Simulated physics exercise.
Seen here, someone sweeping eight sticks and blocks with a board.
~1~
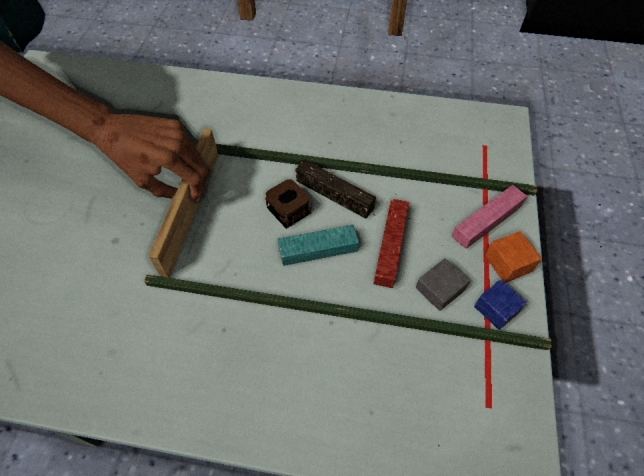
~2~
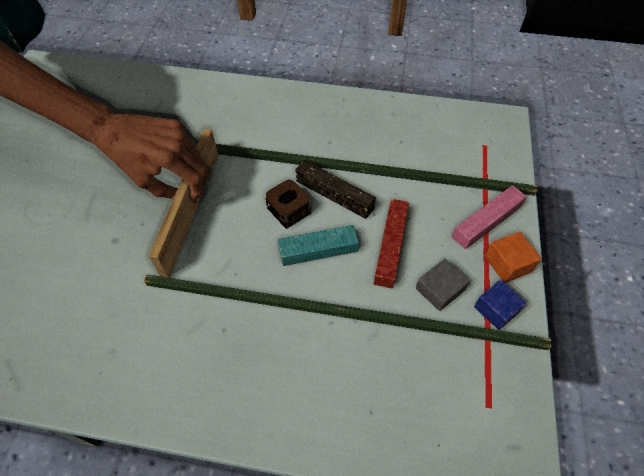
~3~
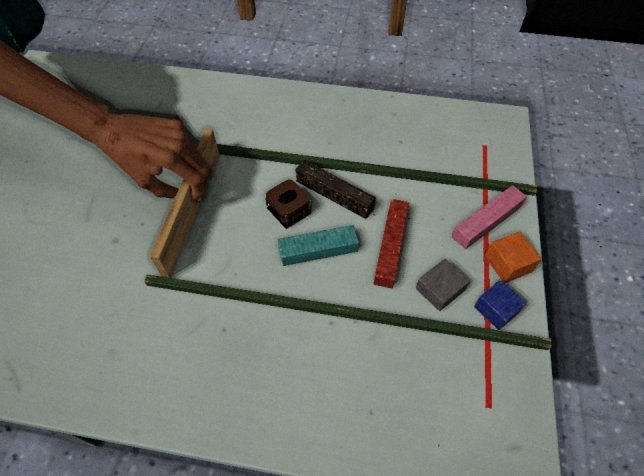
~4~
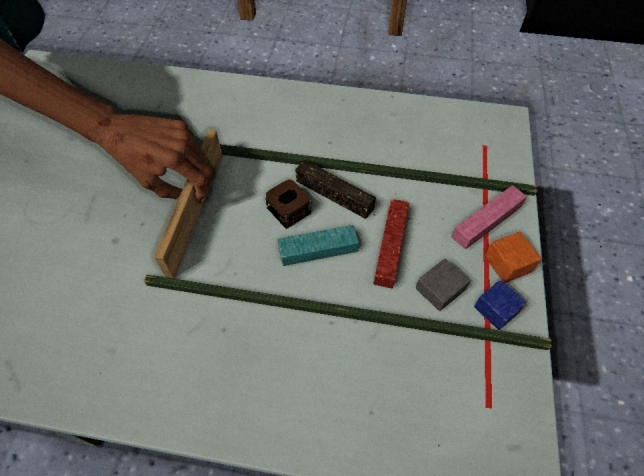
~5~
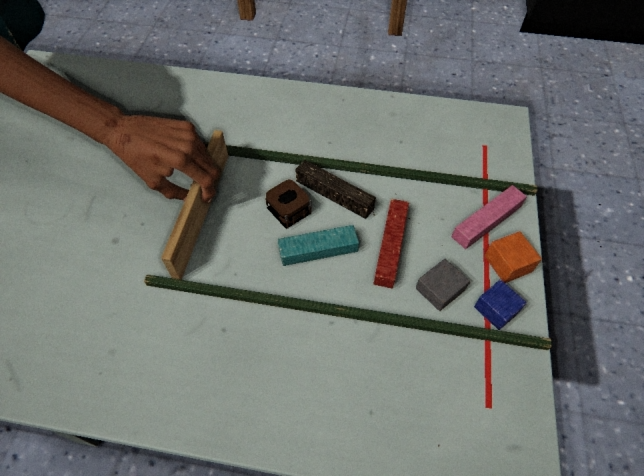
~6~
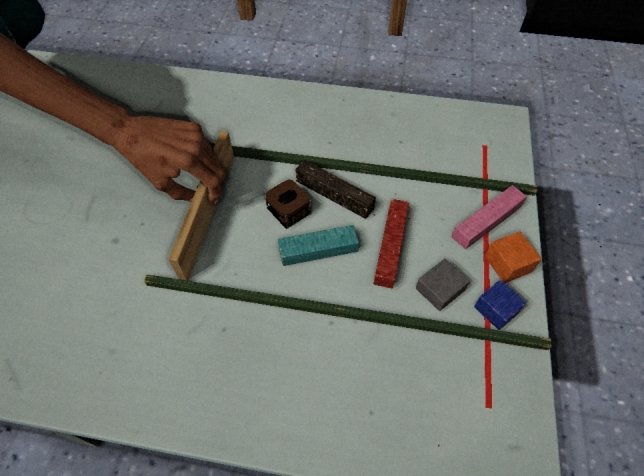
A person's hand, reaching in from the left, holds an upright wooden board between two dark green rods on a pale table above a tiled floor, seen from a fixed, raised view. Brown, black, turquoise and red pieces lie mid-table, with grey, pink, orange and blue ones toward a red line at right. The board rests, then slides slightly right, touching nothing, while the pieces stay still.
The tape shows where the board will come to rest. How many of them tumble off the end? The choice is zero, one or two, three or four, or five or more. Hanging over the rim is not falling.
Here the number that fall off is three or four.
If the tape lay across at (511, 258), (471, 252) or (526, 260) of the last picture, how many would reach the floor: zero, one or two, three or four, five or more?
Taking them in turn, more than four; three or four; five or more.
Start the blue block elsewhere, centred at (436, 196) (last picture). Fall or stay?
The blue block does not fall.
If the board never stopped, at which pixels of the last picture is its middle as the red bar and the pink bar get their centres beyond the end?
For the red bar at (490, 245), for the pink bar at (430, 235).
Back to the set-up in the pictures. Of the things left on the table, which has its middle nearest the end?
The red bar.
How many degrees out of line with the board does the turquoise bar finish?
About 40°.
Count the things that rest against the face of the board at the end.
3 of them.
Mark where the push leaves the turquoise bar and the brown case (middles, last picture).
About (524, 268), and the other about (514, 233).
Early on, none off yet; orange block at rest near (512, 257); blue block at rest near (500, 305); pink bar at rest near (490, 216).
Finally, the number that fall off is three or four; lost, grey block, pink bar, blue block and orange block.
